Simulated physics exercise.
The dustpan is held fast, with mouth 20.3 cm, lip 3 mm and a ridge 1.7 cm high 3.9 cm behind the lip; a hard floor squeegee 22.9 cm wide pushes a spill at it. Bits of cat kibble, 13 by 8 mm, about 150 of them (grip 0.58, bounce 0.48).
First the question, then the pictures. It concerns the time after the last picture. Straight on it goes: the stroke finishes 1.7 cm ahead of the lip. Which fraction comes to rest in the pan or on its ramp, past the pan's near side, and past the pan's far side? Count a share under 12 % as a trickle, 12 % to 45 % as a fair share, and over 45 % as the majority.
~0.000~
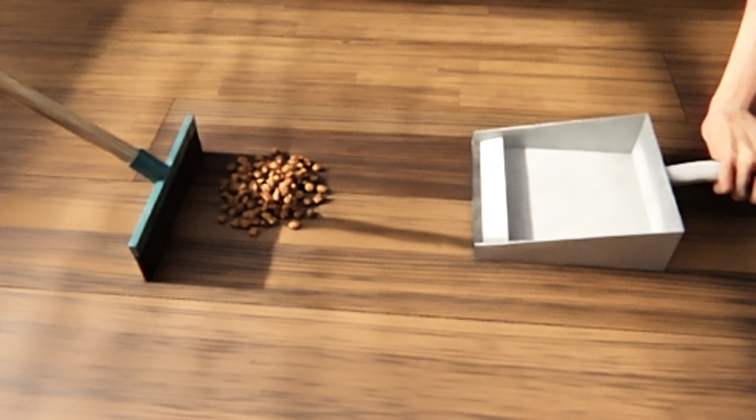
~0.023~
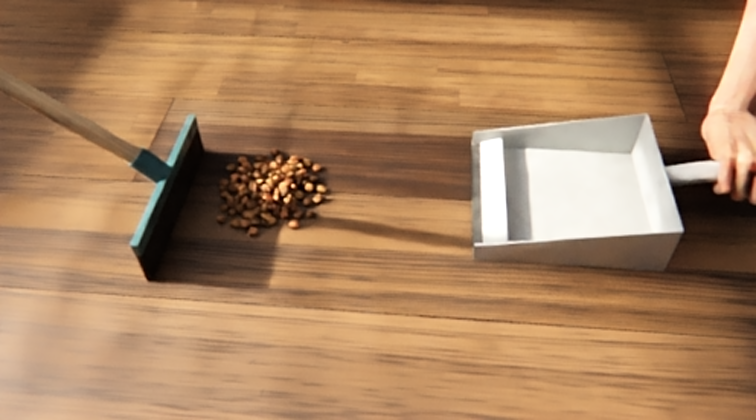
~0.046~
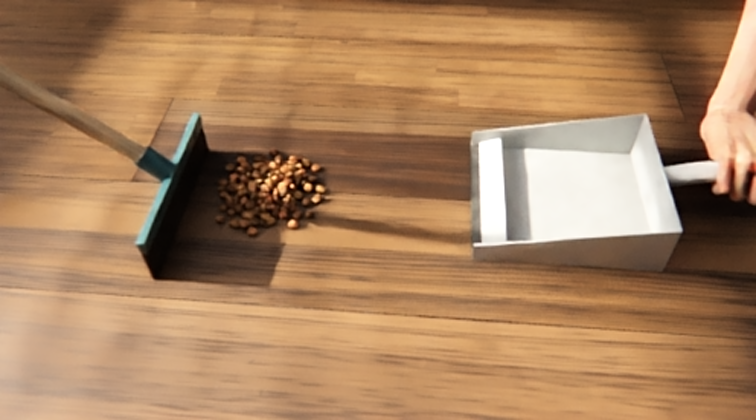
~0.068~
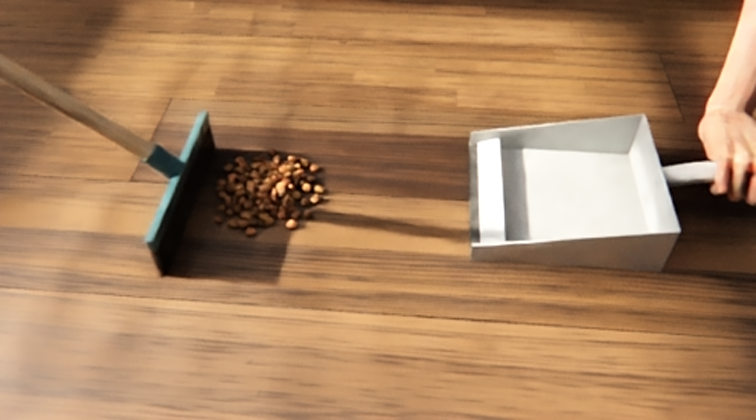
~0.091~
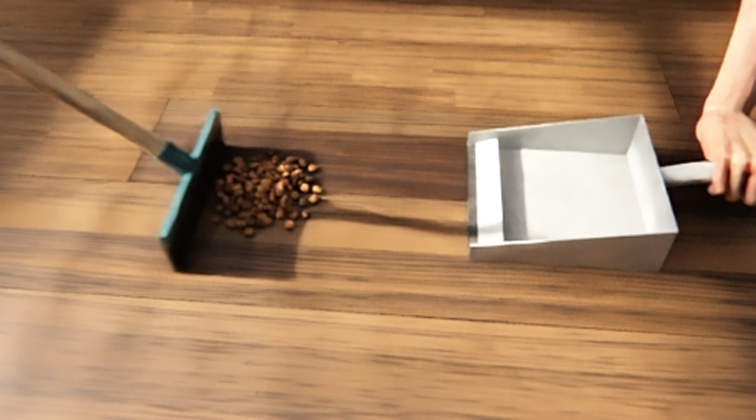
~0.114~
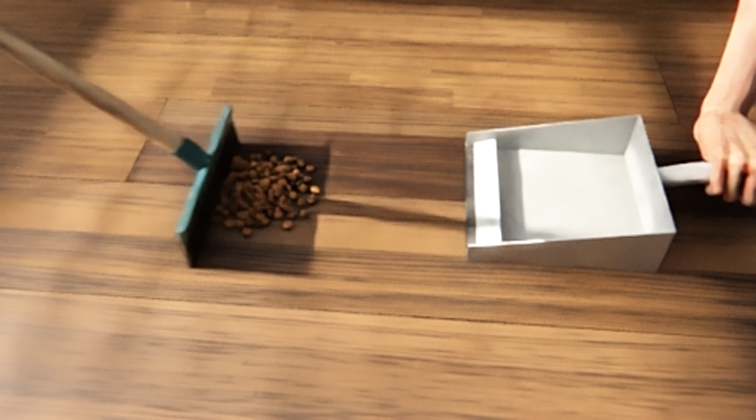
Pan: A fair share. Near side: A trickle. Far side: A fair share.
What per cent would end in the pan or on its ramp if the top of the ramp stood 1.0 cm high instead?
Around 35 per cent.
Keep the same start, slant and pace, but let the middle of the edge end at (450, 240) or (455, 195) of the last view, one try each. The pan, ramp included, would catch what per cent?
About 50 and 60 per cent.
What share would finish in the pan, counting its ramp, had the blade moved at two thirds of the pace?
It would come to roughly 25 percent.
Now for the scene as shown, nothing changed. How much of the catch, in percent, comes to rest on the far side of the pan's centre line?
Something like 100 per cent of the catch.
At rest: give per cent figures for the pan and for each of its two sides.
Pan 30, near side 5, far side 35.
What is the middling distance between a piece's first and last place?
Some 30 cm.
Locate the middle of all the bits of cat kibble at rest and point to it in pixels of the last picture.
I'd say roughly (477, 161).
Then, at 0.30 s, middle of the blade 17 cm from the lip; 0 % over the lip, far side 5 %, near side 0 %.
After 0.42 s, middle of the blade 7 cm from the lip; 0 % over the lip, far side 25 %, near side 5 %.
Then, at 0.68 s, middle of the blade 2 cm from the lip; 30 % over the lip, far side 35 %, near side 5 %.
At rest (1.2 s), pan 30 %, near side 5 %, far side 35 %, in front of the lip or behind the blade 30 %.
